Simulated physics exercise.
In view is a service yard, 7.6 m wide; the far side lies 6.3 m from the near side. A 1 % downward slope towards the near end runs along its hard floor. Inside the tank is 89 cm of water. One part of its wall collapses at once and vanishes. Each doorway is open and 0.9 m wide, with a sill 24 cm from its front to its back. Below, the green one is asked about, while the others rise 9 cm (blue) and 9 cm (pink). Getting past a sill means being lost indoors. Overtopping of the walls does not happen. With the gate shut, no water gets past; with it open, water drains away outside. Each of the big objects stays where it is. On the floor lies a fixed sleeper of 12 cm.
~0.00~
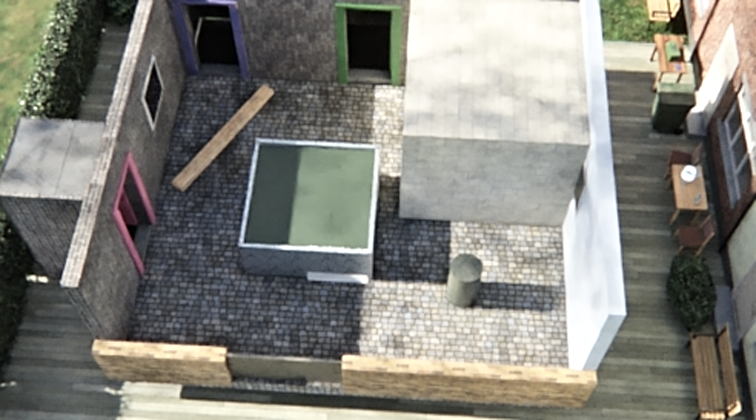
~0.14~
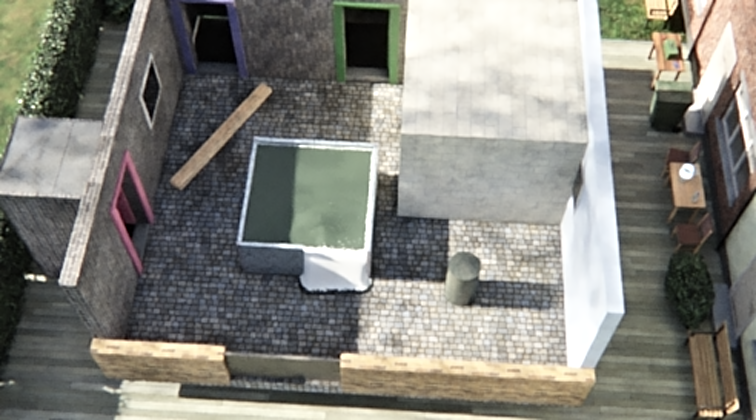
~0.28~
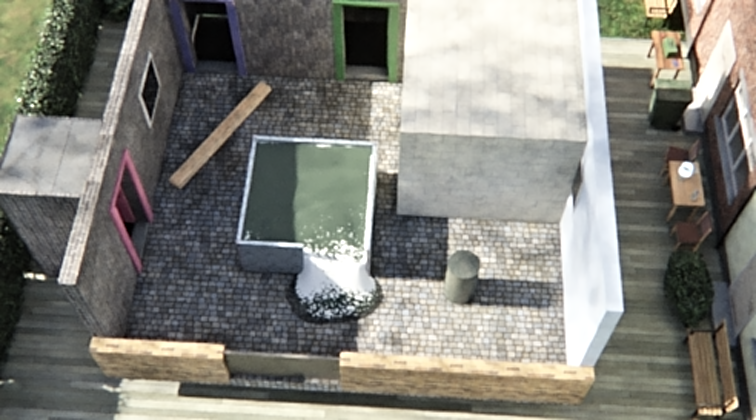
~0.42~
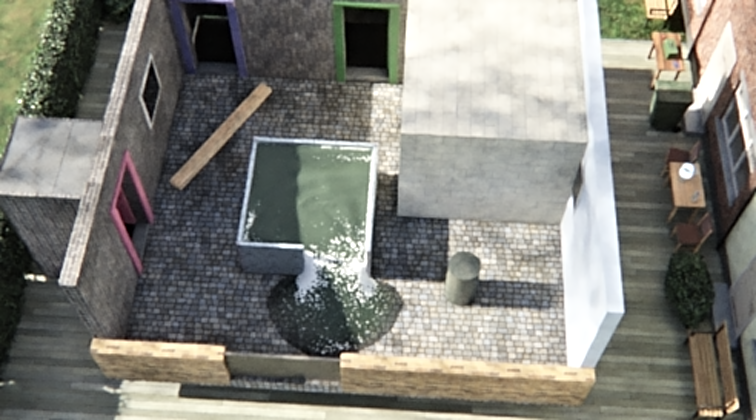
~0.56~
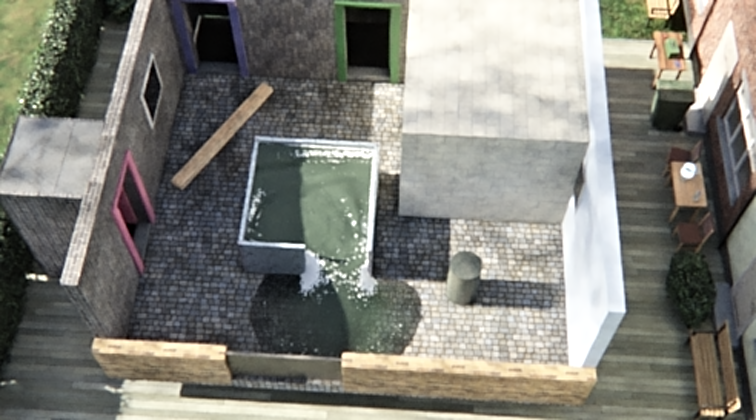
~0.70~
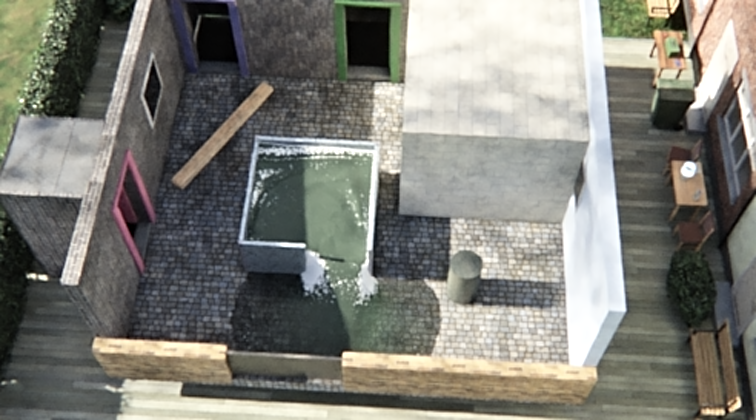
A walled yard held a square tank of still green water until part of its near wall vanished, and water poured out, foaming, and spread in a widening dark pool across the paving toward the near wall.
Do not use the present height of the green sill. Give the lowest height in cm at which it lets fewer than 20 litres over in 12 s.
Roughly 11 cm.
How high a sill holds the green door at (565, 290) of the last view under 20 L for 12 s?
18 cm.
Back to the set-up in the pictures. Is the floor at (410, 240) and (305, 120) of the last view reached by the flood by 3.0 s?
Untouched, untouched.
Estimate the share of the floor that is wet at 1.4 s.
Wet: Close to 20 %.
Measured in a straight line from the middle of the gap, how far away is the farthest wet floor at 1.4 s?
Roughly 4.2 m from the gap.
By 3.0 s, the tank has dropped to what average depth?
It averages near 40 cm.
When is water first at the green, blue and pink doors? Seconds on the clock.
Front times - green: 6.0 s, blue: 4.0 s, pink: 2.2 s.
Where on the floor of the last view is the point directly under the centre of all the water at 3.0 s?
I'd say around (343, 277).
After 1.4 s water covers 20 % of the floor, deepest (58 cm) near (335, 361); it has not reached the green door.
After 3.0 s water covers 50 % of the floor, deepest (44 cm) near (562, 227); it has not reached the green door.
After 12.0 s water covers 95 % of the floor, deepest (18 cm) near (366, 373); 11 cm at the green door, 1 litre in over its 16 cm sill.
At the green door as built, the water arrived by 5.8 s and peaked near 16 cm at 8.2 s.
With a sill of 9.5 cm, 37 litres would have come in within the 12 s; with 13 cm, 9 litres. So under 20 litres takes about 11 cm.
